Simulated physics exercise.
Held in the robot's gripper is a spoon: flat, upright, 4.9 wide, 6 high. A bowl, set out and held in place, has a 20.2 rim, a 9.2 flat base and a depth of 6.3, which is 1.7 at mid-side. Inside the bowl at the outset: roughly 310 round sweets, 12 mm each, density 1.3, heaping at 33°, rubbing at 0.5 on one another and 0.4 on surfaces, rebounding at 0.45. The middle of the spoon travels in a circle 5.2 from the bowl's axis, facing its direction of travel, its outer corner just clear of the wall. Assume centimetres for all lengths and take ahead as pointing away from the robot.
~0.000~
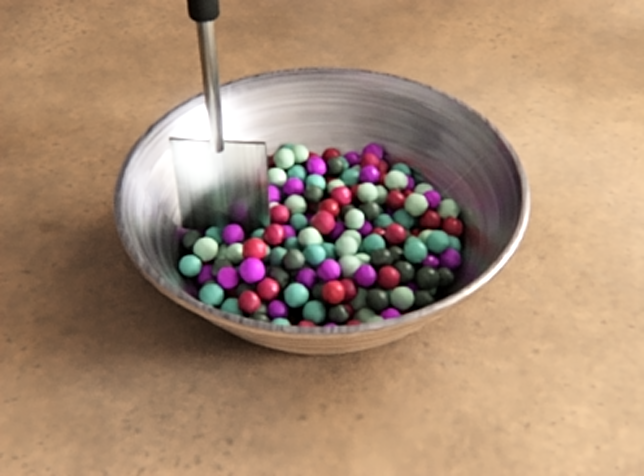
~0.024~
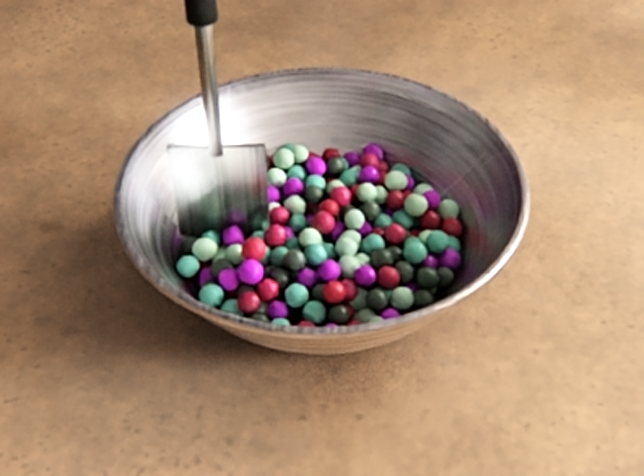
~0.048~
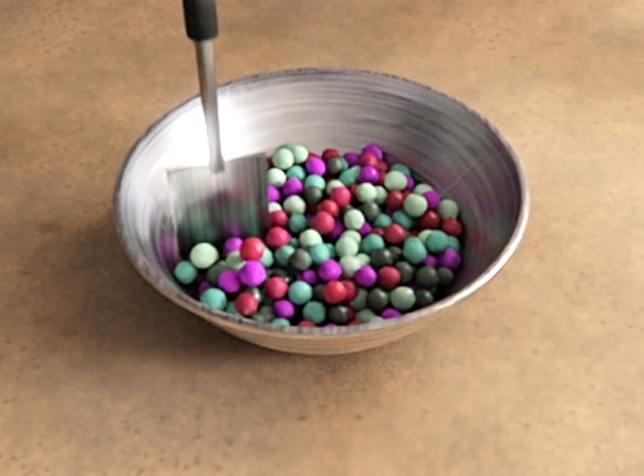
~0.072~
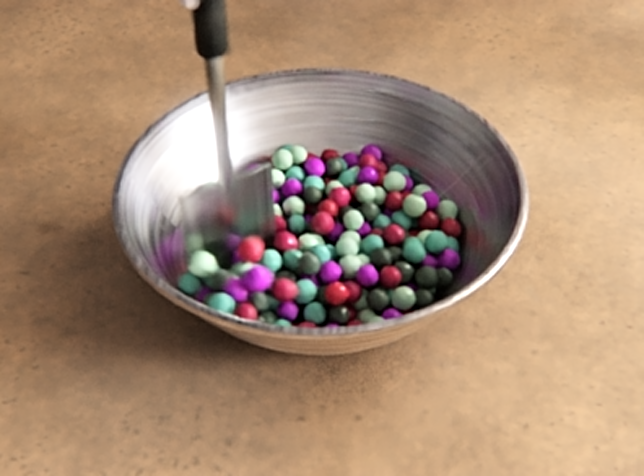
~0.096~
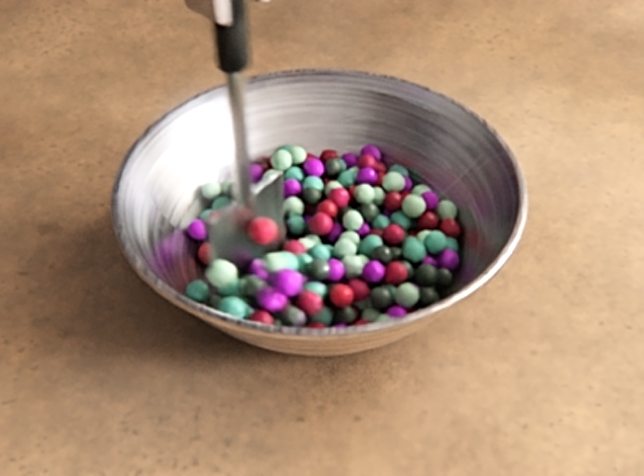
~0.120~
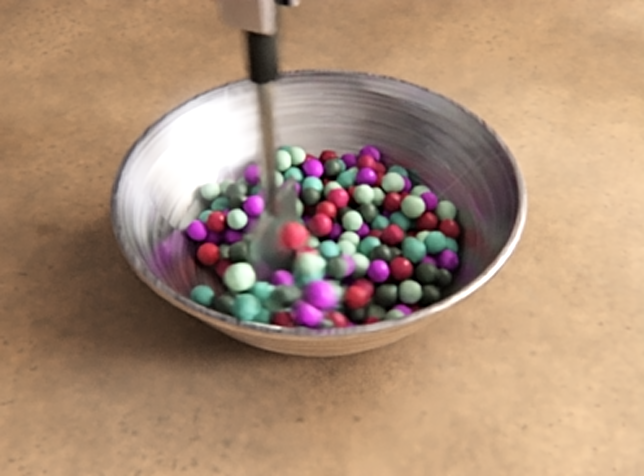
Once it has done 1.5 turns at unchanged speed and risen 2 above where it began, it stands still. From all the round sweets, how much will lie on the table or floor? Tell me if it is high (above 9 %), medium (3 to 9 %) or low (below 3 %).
It is high, above 9 %.
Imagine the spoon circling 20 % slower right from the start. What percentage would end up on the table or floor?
5 %.
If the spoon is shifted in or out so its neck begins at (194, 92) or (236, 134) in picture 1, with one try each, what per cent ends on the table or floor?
I'd put it at around 0 and 15 percent.
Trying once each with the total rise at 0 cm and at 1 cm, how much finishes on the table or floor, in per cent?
It comes to about 25 per cent and about 20 per cent.
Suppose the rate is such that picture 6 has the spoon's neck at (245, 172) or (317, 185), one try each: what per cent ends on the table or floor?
Around 5 and 25 percent, in that order.
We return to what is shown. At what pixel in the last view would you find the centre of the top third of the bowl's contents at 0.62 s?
In the final view it lies at about (295, 245).
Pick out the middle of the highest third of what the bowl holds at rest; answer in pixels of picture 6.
I'd put it at about (314, 227).
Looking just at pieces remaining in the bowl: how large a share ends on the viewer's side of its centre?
About 50 %.
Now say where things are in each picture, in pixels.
In the first frame, spoon neck at (215, 116), 0° round; upper third of the load around (327, 232), from x 190 to 450, top at y 155; 310 in the bowl.
In the second frame, spoon neck at (213, 121), 5° round; upper third of the load around (323, 236), from x 190 to 450, top at y 155.
In the third frame, spoon neck at (213, 136), 20° round; upper third of the load around (318, 242), from x 185 to 450, top at y 155.
In the fourth frame, spoon neck at (223, 154), 37° round; upper third of the load around (319, 245), from x 190 to 450, top at y 155.
In the fifth frame, spoon neck at (242, 169), 55° round; upper third of the load around (318, 249), from x 195 to 450, top at y 155.
In the sixth frame, spoon neck at (270, 180), 72° round; upper third of the load around (327, 252), from x 200 to 450, top at y 155; 310 in the bowl.
By 0.37 s, 253° round, highest piece 9 above the table; 289 in the bowl, 11 on the table or floor, 10 in flight or on the tool.
By 0.62 s, 75° round, highest piece 7 above the table; 269 in the bowl, 36 on the table or floor, 5 in flight or on the tool.
By 0.95 s, 180° round, highest piece 4 above the table; 269 in the bowl, 41 on the table or floor.
By 1.65 s, 180° round, highest piece 4 above the table; 269 in the bowl, 41 on the table or floor.
Final count, 269 in the bowl, 41 on the table or floor. That is 13 % on the table or floor.
